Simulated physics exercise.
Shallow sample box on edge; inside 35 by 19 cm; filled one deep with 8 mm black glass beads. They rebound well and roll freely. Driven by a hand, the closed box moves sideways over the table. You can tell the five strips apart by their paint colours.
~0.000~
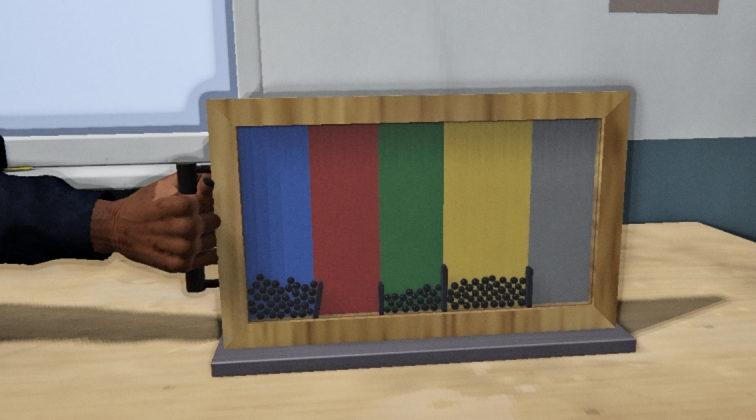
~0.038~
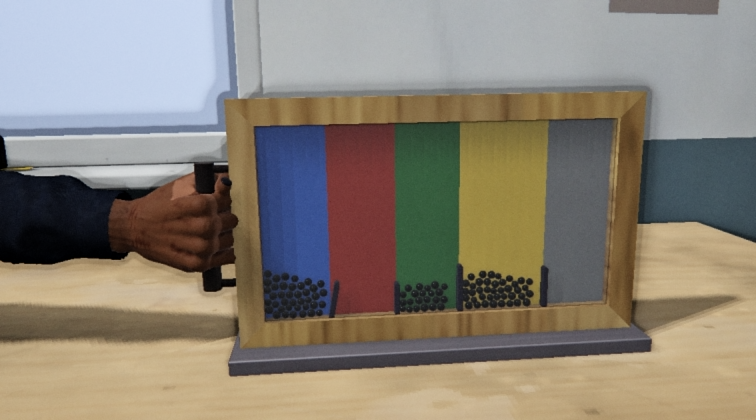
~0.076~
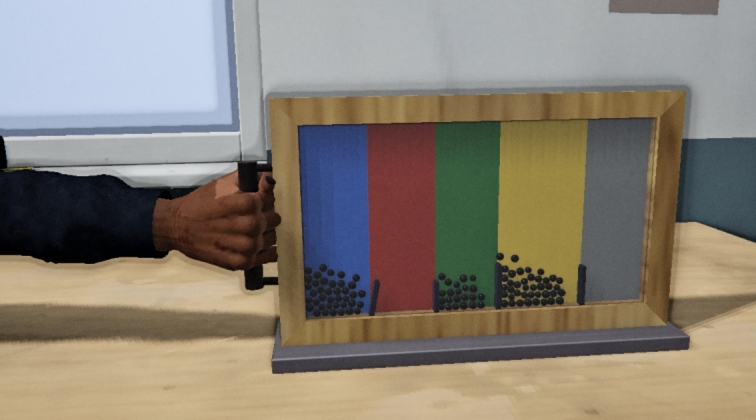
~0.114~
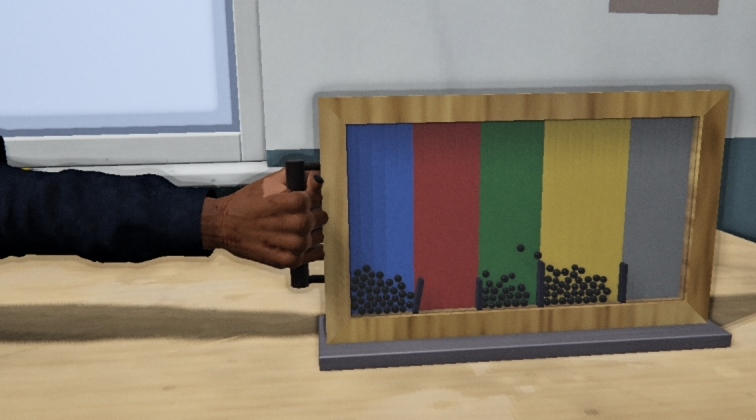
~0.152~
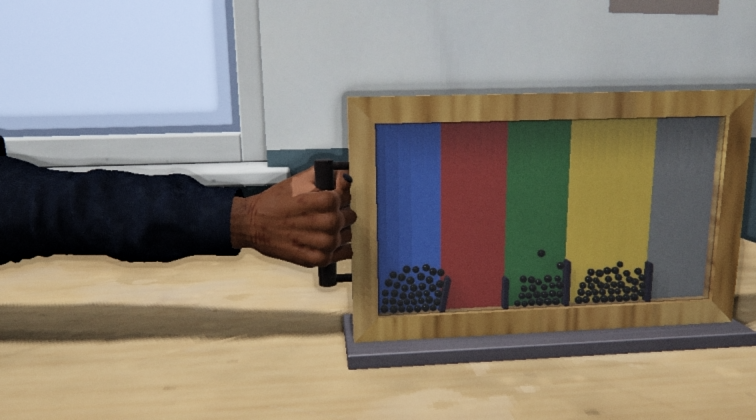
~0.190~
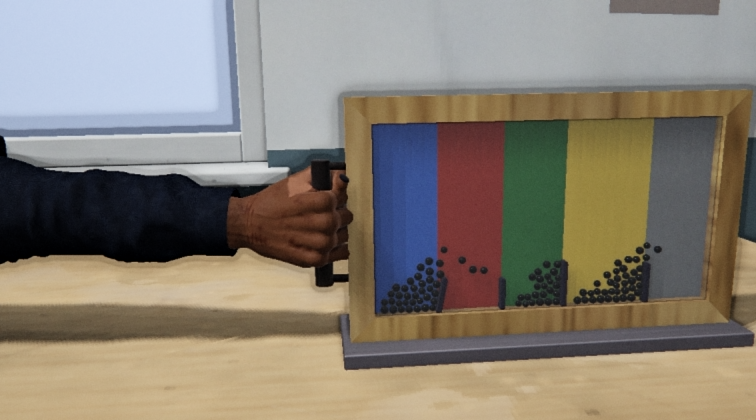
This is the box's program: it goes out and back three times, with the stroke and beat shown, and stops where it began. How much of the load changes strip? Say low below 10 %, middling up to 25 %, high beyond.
I'd say a big chunk of the load moves.
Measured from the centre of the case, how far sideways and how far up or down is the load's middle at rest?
Left: About 3 cm; below: About 8 cm.
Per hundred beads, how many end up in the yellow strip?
Roughly 25 percent of the load.
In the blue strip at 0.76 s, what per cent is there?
About 25 % of the load.
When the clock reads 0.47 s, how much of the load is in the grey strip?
I'd put it near 5 in a hundred.
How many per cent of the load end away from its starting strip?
Roughly 35 per cent.
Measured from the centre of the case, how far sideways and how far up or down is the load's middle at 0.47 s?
About 3 cm left and 7 cm below.
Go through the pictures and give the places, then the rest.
The first frame shows at its start; about 100 beads; load centre (393, 297); top bead (260, 278); red (344, 146), blue (274, 148), green (411, 144), yellow (488, 142), grey (564, 140).
In the second frame, 2 cm to the right; load centre (403, 295); top bead (268, 274).
In the third frame, 6 cm to the right; load centre (439, 291); top bead (500, 256); wall ends (582, 267), (499, 265), (436, 283), (377, 282).
In the fourth frame, 10 cm to the right; load centre (483, 290); top bead (521, 248).
In the fifth frame, 13 cm to the right; load centre (519, 289); top bead (541, 253).
In the sixth frame, 12 cm to the right; load centre (525, 286); top bead (444, 250); red (471, 143), blue (404, 145), green (536, 142), yellow (611, 140), grey (684, 138).
After 0.47 s, it is 12 cm to the right; red 10 %, blue 30 %, green 25 %, yellow 30 %, grey 5 %; 20 % have changed strip.
After 0.76 s, it is 8 cm to the right; red 15 %, blue 25 %, green 25 %, yellow 30 %, grey 10 %; 30 % have changed strip.
After 1.00 s, it is at its start; red 15 %, blue 20 %, green 25 %, yellow 30 %, grey 10 %; 35 % have changed strip.
All still by 1.8 s, it is at its start; red 20 %, blue 25 %, green 20 %, yellow 25 %, grey 10 %; 35 % have changed strip.
